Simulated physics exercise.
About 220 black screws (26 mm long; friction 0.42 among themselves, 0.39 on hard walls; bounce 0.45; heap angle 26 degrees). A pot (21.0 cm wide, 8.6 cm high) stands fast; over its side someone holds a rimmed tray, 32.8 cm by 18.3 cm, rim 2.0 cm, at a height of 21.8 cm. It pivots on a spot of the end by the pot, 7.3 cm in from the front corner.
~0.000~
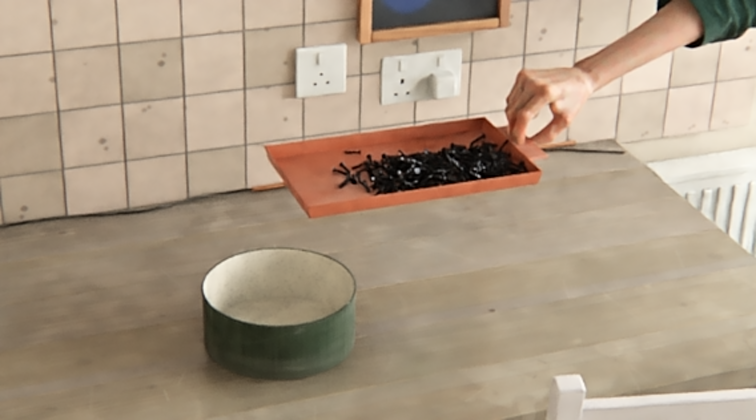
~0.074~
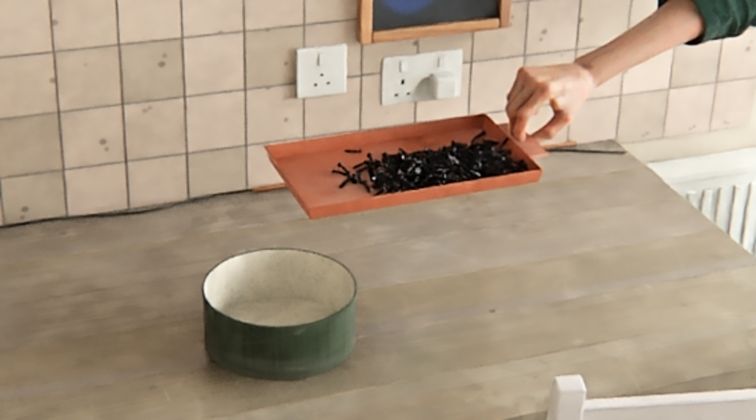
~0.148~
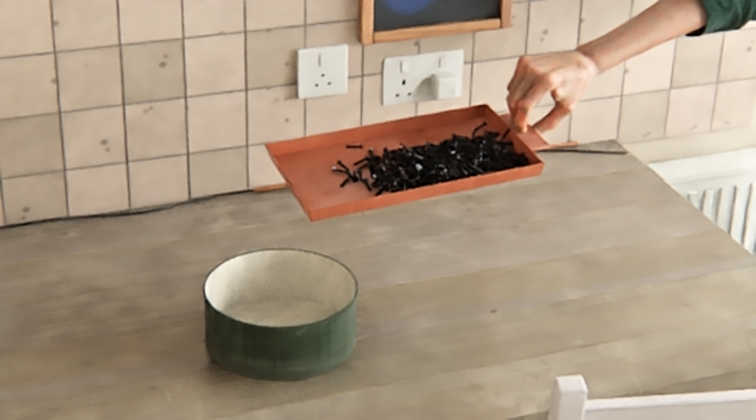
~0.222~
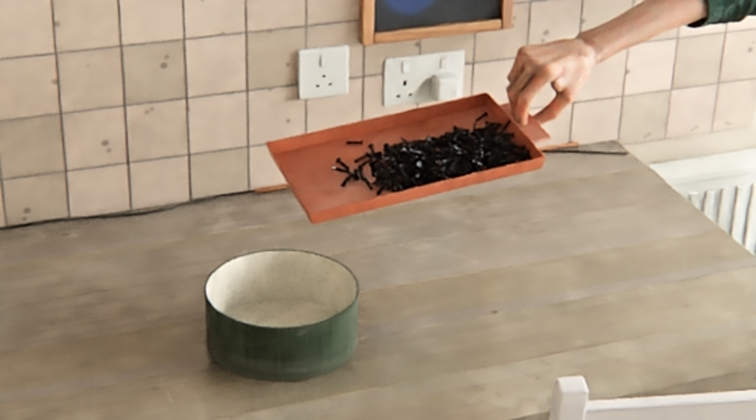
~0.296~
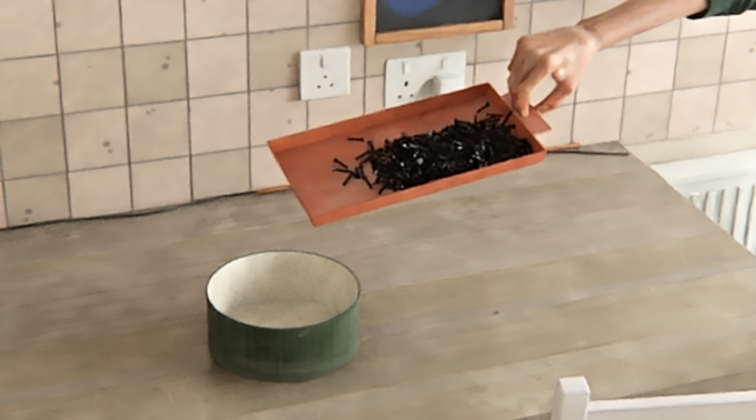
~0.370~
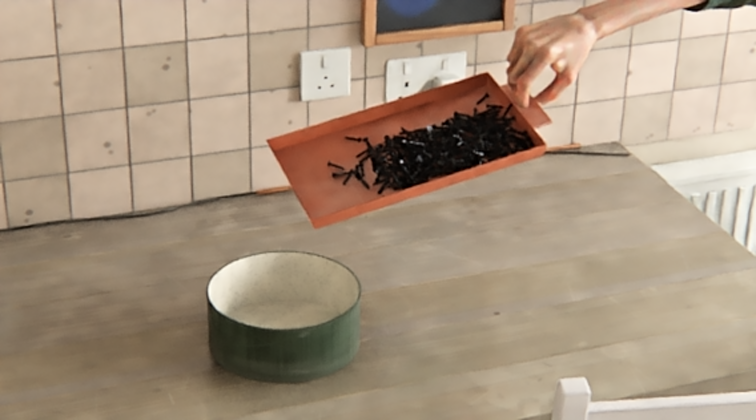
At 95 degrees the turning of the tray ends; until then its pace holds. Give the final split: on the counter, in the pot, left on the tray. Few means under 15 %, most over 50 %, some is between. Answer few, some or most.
On the counter: Some; in the pot: Most; left on the tray: Few.
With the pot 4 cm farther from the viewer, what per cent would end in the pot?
Then about 25 per cent.
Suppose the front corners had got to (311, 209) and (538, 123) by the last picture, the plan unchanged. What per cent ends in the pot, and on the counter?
Pot 90, counter 10.
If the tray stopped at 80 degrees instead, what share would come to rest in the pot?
It would be near 80 per cent.
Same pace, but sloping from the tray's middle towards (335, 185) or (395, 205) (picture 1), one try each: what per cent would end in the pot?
About 95 and 35 per cent.
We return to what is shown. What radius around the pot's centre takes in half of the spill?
About 18 cm.
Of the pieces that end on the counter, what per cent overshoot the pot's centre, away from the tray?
Some 40 per cent.
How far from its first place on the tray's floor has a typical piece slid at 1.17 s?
Roughly 13 cm.
After 1.17 s, tilt 52 degrees; the tray holds 100 %, the pot 0 %.
Then, at 1.70 s, tilt 77 degrees; the tray holds 45 %, the pot 30 %.
Then, at 2.30 s, tilt 95 degrees; the tray holds 0 %, the pot 80 %.
By 2.7 s all is still; counter 20 %, pot 80 %, tray 0 %.
